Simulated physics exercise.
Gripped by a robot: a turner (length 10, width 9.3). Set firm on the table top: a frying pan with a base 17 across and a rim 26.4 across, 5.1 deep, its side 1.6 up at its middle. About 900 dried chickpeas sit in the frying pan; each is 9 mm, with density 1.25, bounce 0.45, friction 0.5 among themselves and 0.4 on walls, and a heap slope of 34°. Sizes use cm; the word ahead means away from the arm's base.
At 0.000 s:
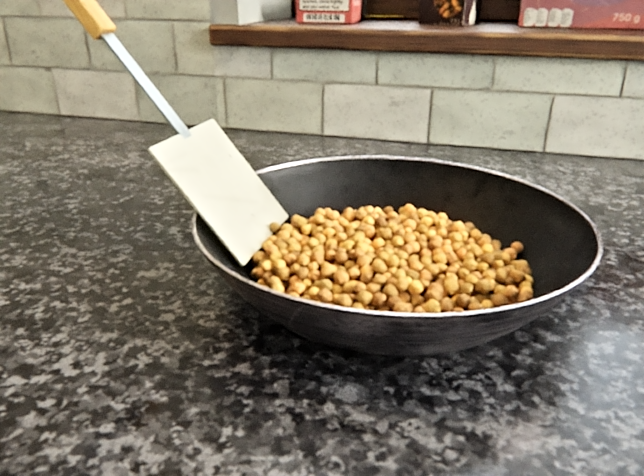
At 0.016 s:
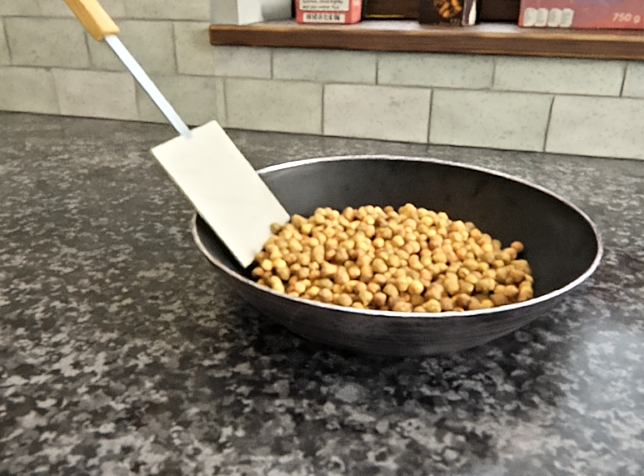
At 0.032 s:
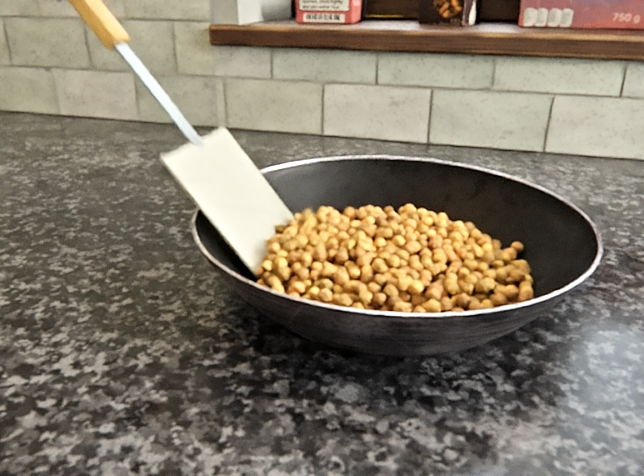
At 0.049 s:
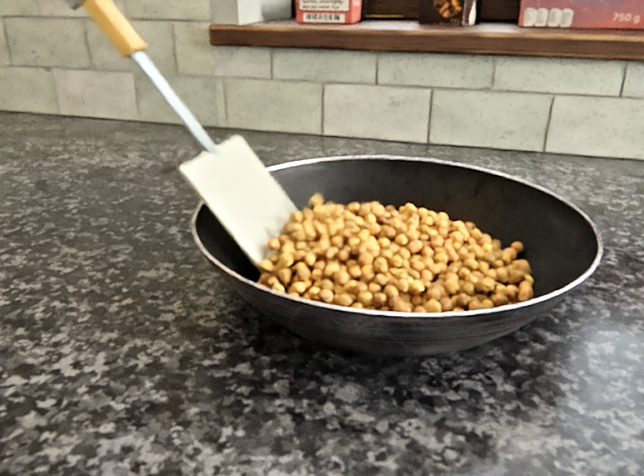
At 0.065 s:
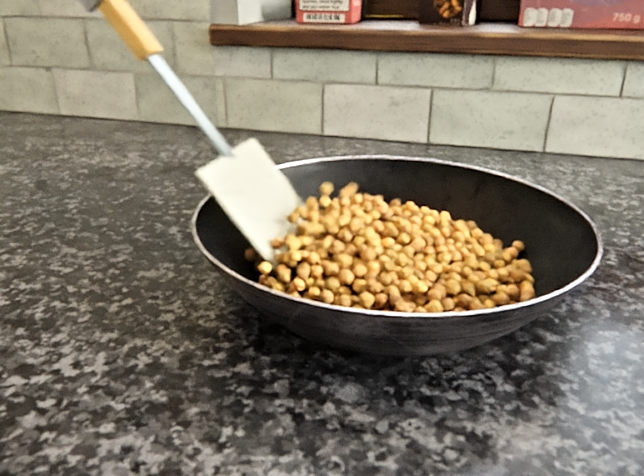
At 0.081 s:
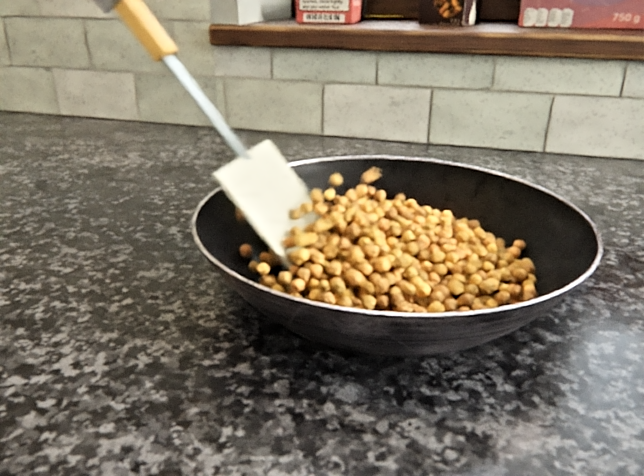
A white-bladed turner with a metal shaft and pale wooden handle slides rightward into a heap of small tan chickpeas, barely moving at first. The heap sits in a black frying pan on a mottled dark grey countertop, seen from slightly above, with pale tiles and a wooden shelf behind. The blade pushes the chickpeas at the left, and several rise and tumble along the heap's upper edge while the camera stays still.
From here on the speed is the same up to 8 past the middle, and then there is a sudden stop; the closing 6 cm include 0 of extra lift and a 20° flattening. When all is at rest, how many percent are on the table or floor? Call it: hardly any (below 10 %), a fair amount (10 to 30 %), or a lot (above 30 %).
Hardly any.
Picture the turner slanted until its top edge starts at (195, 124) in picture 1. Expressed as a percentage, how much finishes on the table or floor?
Around 5 percent ends up on the table or floor.
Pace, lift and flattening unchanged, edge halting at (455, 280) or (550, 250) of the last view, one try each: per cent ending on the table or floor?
I'd say roughly 0 per cent, then roughly 35 per cent.
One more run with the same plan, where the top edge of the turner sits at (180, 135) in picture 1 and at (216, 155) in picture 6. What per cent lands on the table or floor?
Near 0 in a hundred.
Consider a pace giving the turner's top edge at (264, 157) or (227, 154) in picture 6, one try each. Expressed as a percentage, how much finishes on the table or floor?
Estimates: About 5 %, about 0 %.
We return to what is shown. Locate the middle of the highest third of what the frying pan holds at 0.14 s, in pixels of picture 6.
It is centred near (402, 241).
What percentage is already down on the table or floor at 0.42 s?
Roughly 5 percent.
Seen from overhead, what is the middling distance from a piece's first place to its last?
Some 5 cm.
After 0.14 s, sloping 51°, highest piece 9 above the table; 900 in the frying pan.
After 0.19 s, sloping 43°, highest piece 8 above the table; 898 in the frying pan, 2 on the blade or in flight.
After 0.42 s, sloping 31°, highest piece 6 above the table; 866 in the frying pan, 31 on the table or floor, 3 on the blade or in flight.
After 1.47 s, sloping 31°, highest piece 6 above the table; 866 in the frying pan, 34 on the table or floor.
At rest, 866 in the frying pan, 34 on the table or floor. That is 4 % on the table or floor.
